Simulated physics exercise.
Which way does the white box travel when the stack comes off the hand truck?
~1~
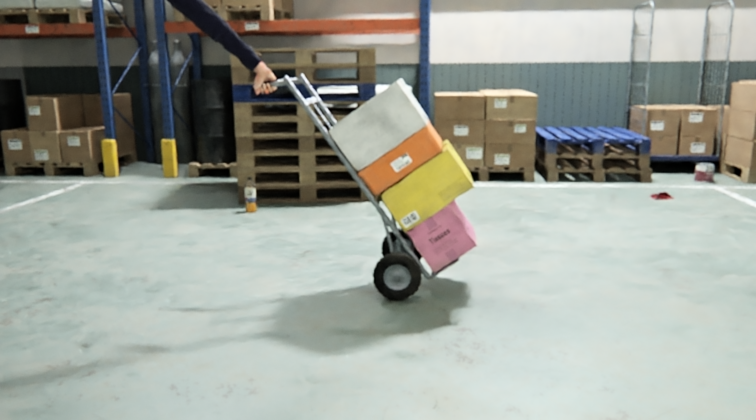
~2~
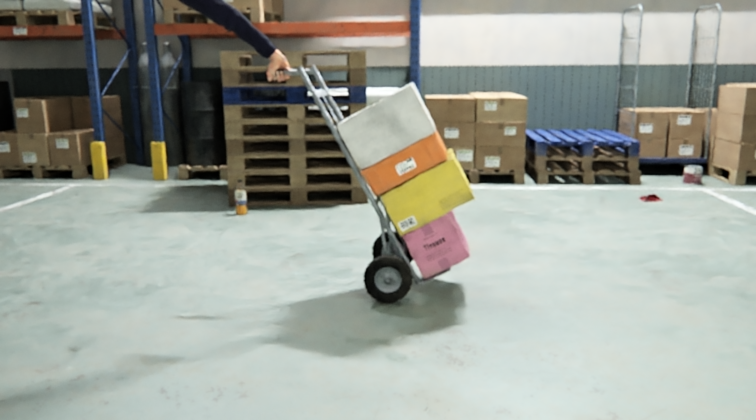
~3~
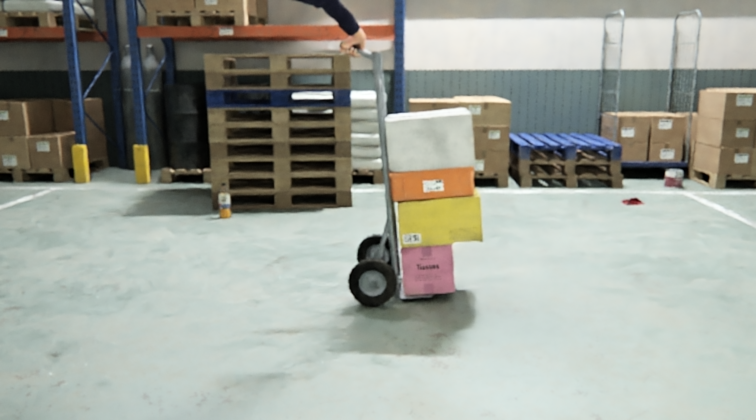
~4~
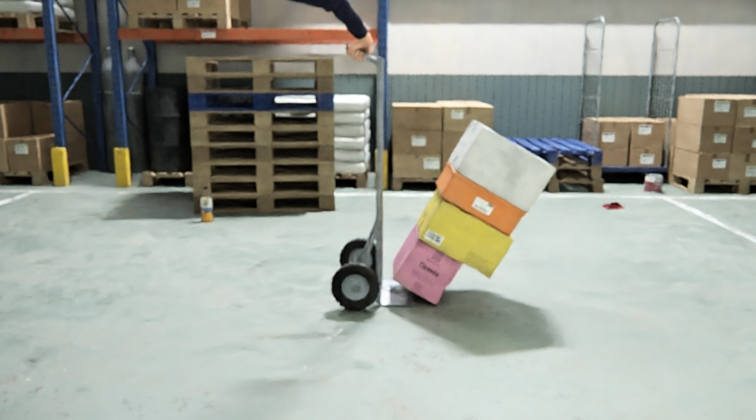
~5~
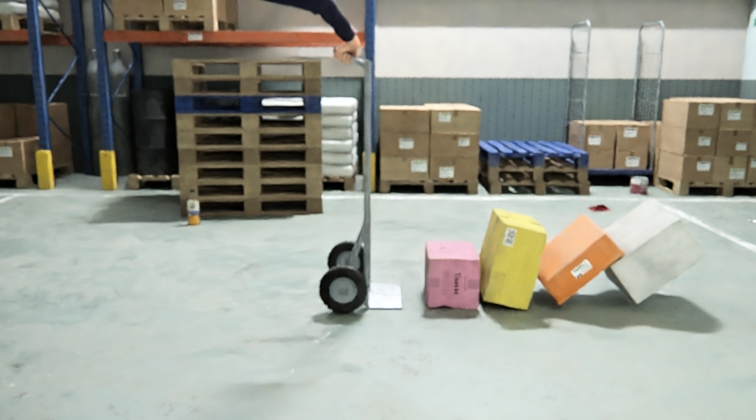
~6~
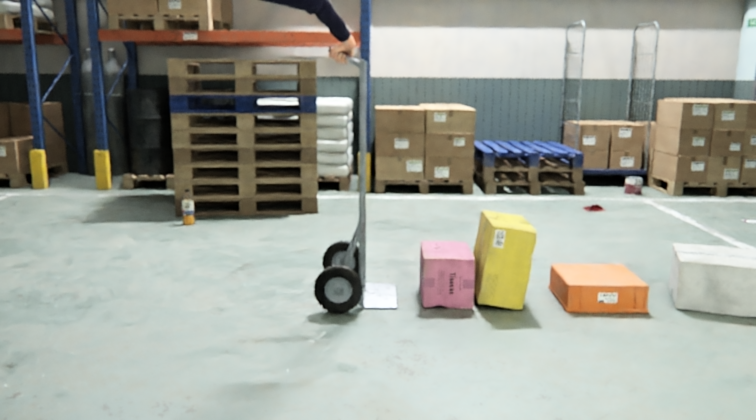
It moves to the right, away from the hand truck, and ends up on the floor at the right edge of the view.
